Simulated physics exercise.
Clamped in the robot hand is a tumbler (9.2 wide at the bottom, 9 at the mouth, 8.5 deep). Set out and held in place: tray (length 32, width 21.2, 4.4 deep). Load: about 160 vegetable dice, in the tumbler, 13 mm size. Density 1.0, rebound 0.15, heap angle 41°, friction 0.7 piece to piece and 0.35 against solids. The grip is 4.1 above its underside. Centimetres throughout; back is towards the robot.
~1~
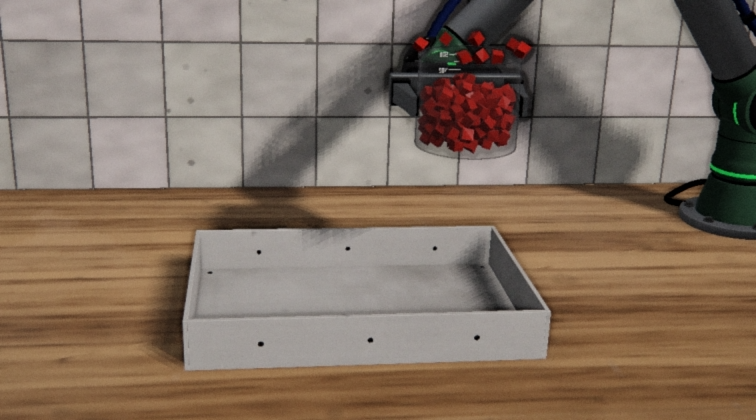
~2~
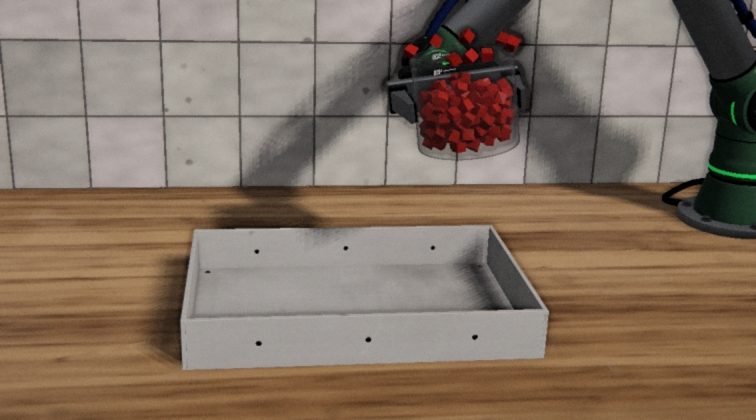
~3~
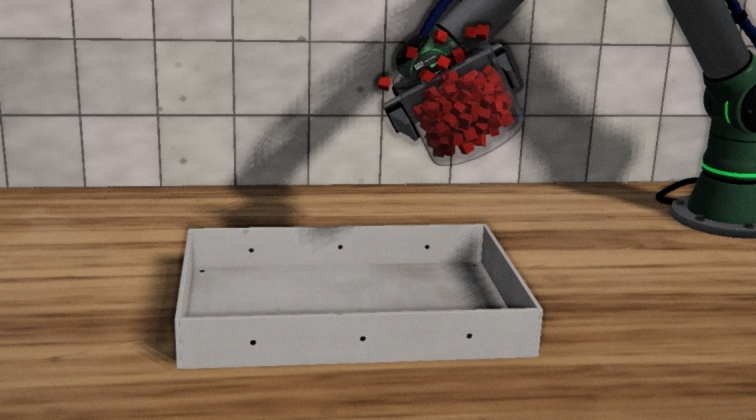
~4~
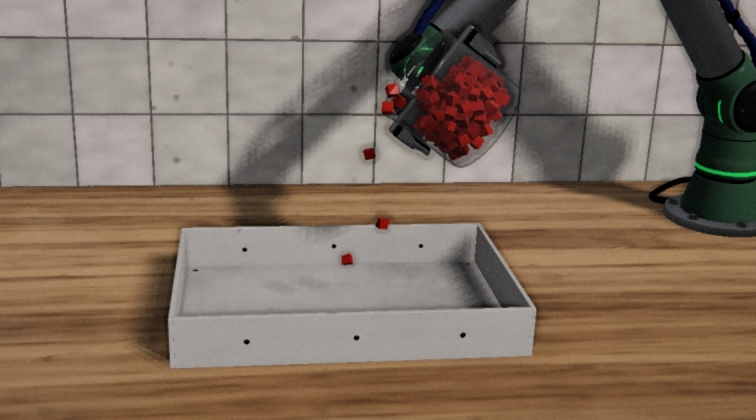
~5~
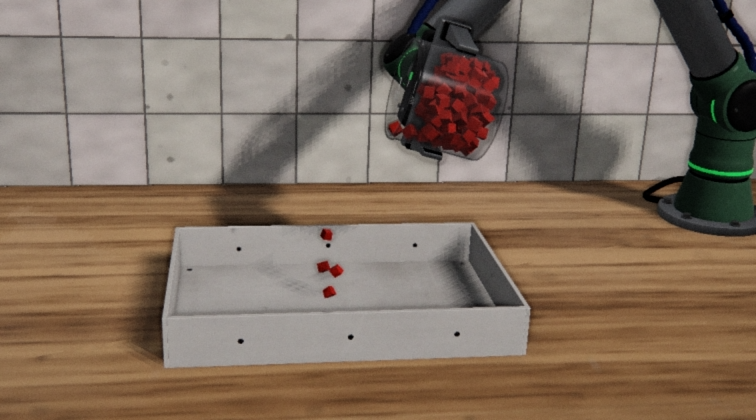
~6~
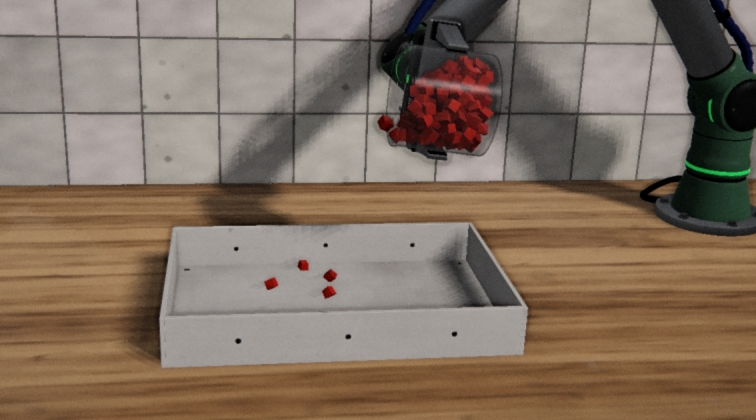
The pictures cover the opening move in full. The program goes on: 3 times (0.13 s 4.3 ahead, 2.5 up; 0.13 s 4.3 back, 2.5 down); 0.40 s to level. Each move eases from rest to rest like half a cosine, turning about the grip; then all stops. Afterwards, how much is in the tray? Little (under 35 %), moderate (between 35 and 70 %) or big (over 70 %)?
In the tray the share is big, over 70 %.
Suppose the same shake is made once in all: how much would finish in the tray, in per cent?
In that case some 70 per cent.
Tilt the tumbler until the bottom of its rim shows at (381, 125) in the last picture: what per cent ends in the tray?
About 70 per cent.
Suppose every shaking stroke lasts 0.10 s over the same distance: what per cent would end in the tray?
It would be near 100 per cent.
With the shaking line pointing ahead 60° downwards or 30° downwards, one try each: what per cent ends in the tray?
Some 15 and 45 per cent.
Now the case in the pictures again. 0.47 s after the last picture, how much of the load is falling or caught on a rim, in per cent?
Some 5 per cent.
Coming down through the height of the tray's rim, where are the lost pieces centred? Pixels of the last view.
Around (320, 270).
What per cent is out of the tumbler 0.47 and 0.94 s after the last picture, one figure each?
About 70, 95.
Then, 0.47 s on, tilted 83° forward, highest piece 21 above the table; 107 in the tray, 49 in the tumbler, 9 in flight or on a rim.
Then, 0.94 s on, tilted 53° forward, highest piece 20 above the table; 152 in the tray, 12 in the tumbler, 1 in flight or on a rim.
Then, 1.38 s on, level, highest piece 21 above the table; 153 in the tray, 12 in the tumbler.
Then, 2.43 s on, level, highest piece 21 above the table; 153 in the tray, 12 in the tumbler.
In the end, 153 in the tray, 12 in the tumbler. That is 93 % in the tray.
